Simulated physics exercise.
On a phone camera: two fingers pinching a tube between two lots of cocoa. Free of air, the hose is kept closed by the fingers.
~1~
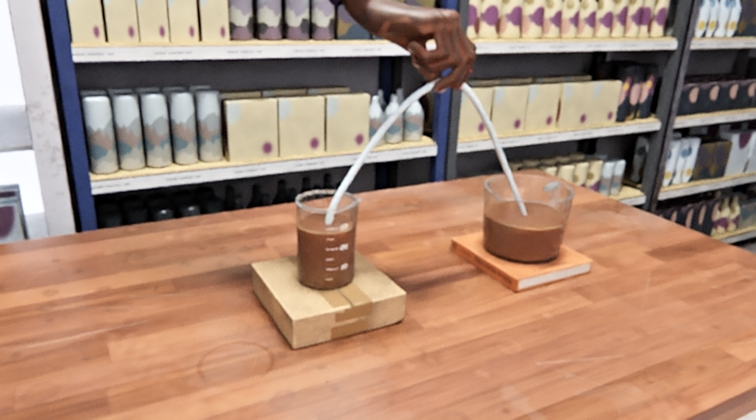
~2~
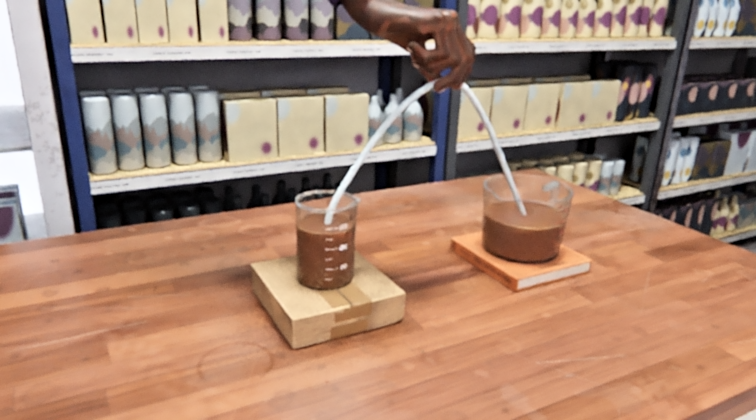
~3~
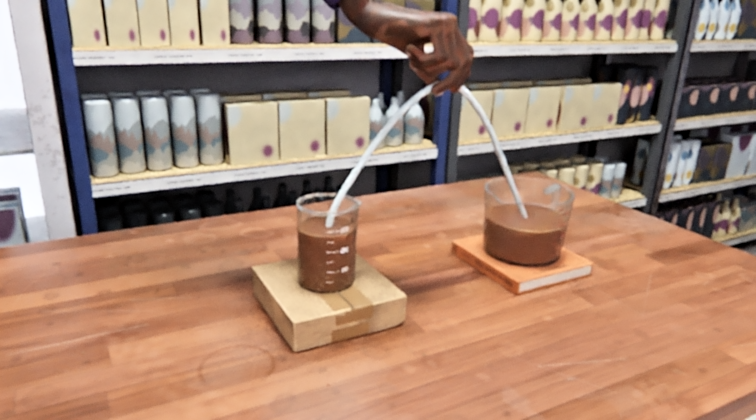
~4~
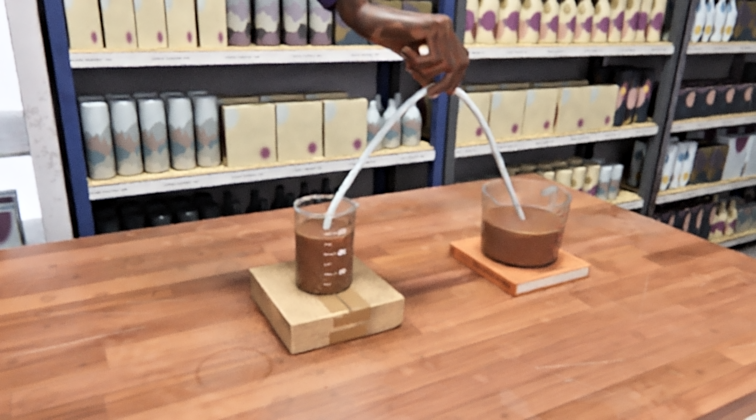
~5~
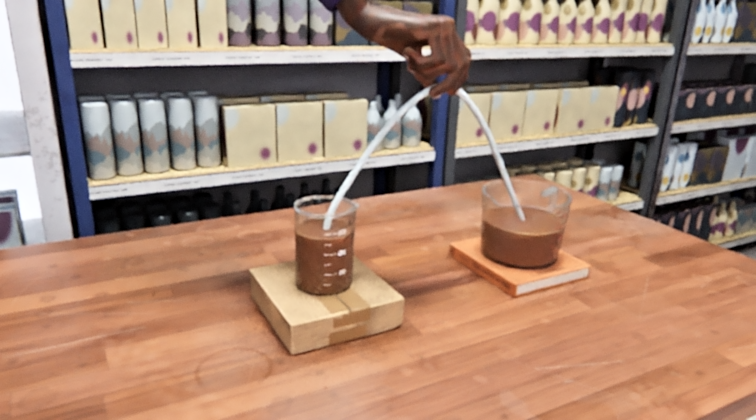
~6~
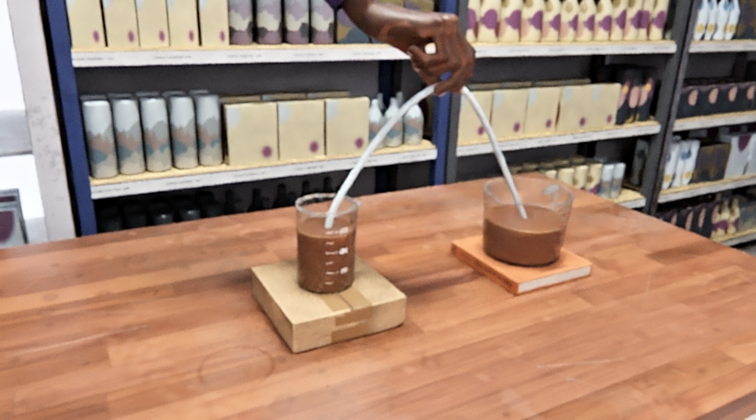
A hand held a pale hose pinched at its peak between a beaker of cocoa on a cardboard box and a wider jug on an orange book, and nothing visibly moved.
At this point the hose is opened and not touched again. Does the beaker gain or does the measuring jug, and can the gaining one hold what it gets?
Cocoa goes: The right one gains. Receiving: It can hold it.
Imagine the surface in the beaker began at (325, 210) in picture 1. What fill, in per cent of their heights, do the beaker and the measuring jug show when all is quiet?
When things settle, they stand at 45 and 70 per cent of their heights.
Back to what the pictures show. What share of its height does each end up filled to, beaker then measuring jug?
Level readings: Around 40 per cent and around 65 per cent.
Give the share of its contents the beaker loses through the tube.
As I figure it, 40 per cent of the contents.
Next, the beaker is about two thirds full; the measuring jug is about half full.
After that, the beaker is about half full; the measuring jug is about two thirds full.
Finally, the beaker is about half full; the measuring jug is about two thirds full; the two surfaces are level.
